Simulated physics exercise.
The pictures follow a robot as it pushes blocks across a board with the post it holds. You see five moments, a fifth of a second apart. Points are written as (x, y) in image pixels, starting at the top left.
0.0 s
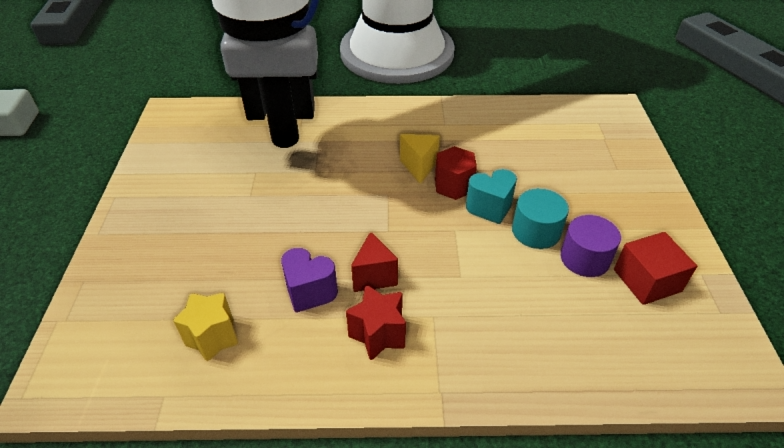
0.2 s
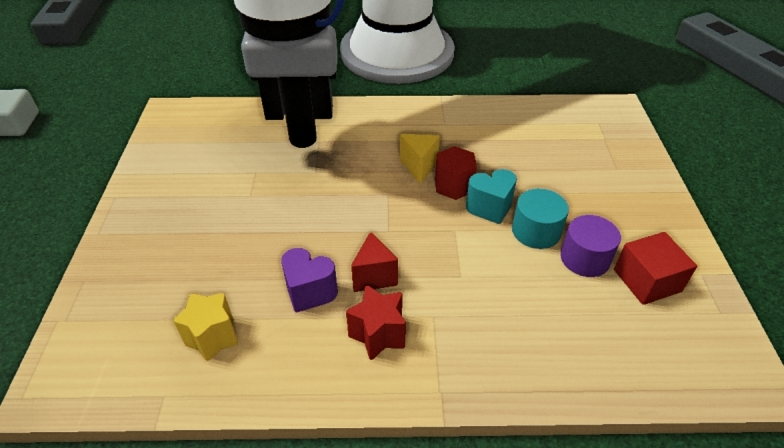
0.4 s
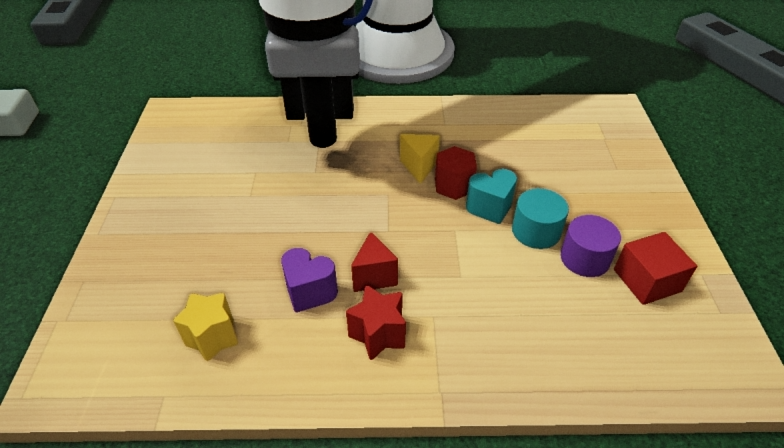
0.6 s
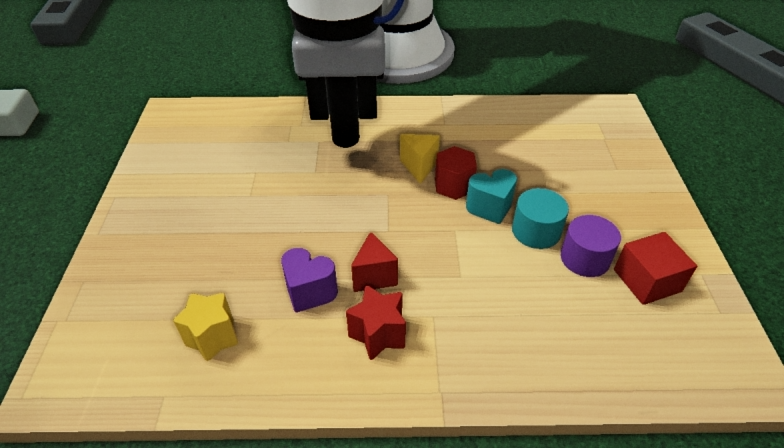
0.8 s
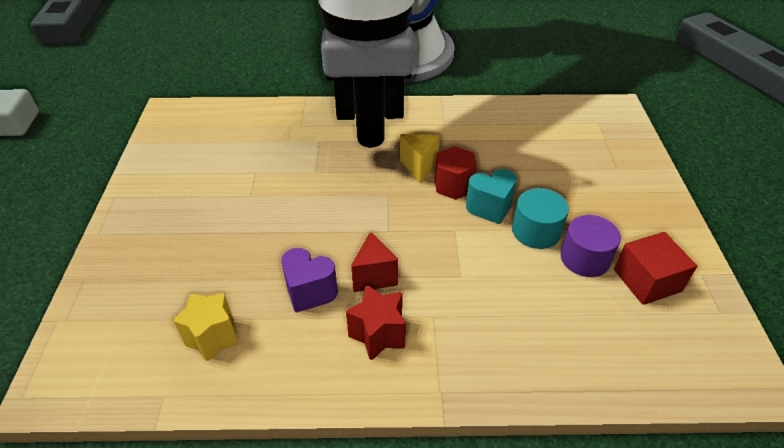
Robot arm with a black post sliding steadily right along a wooden board's far edge, coloured blocks lying still.
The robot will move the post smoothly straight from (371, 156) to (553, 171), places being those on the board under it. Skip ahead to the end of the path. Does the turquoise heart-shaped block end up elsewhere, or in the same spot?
It will be nudged away from its spot.
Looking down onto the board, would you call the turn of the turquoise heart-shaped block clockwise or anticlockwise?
Seen from above, its turn is counter-clockwise.
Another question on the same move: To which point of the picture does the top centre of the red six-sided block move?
The spot you're after is about (472, 170) in the image.
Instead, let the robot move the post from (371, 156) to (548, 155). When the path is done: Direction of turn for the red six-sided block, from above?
Its rotation is clockwise.
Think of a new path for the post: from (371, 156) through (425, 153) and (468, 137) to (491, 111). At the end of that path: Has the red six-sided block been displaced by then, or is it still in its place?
At the end, its place is different.
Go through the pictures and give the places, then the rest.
Tip of the post at (286, 141), middles of tops, yellow three-sided block at (420, 142), red six-sided block at (457, 159), turquoise heart-shaped block at (495, 182), turquoise circular block at (543, 205), in the first frame.
Post at (303, 141), nothing pushed, in the second frame.
Post at (324, 141), nothing pushed, in the third frame.
Post at (346, 141), nothing pushed, in the fourth frame.
Post at (371, 141), yellow three-sided block at (420, 142), red six-sided block at (457, 159), turquoise heart-shaped block at (495, 182), turquoise circular block at (543, 205), in the fifth frame.
What follows on the original path. One third of the way, post at (432, 146); yellow three-sided block at (455, 145), turned 55° clockwise; red six-sided block at (467, 165), turned 25° clockwise; turquoise heart-shaped block at (497, 185), turned 15° anticlockwise.
Two thirds of the way, post at (495, 152); yellow three-sided block at (508, 157), turned 115° clockwise; red six-sided block at (472, 170), turned 45° clockwise; turquoise heart-shaped block at (498, 189), turned 30° anticlockwise.
At the end, post at (557, 156); yellow three-sided block at (512, 159), turned 125° clockwise; red six-sided block at (472, 170), turned 45° clockwise; turquoise heart-shaped block at (498, 189), turned 30° anticlockwise; turquoise circular block unmoved.
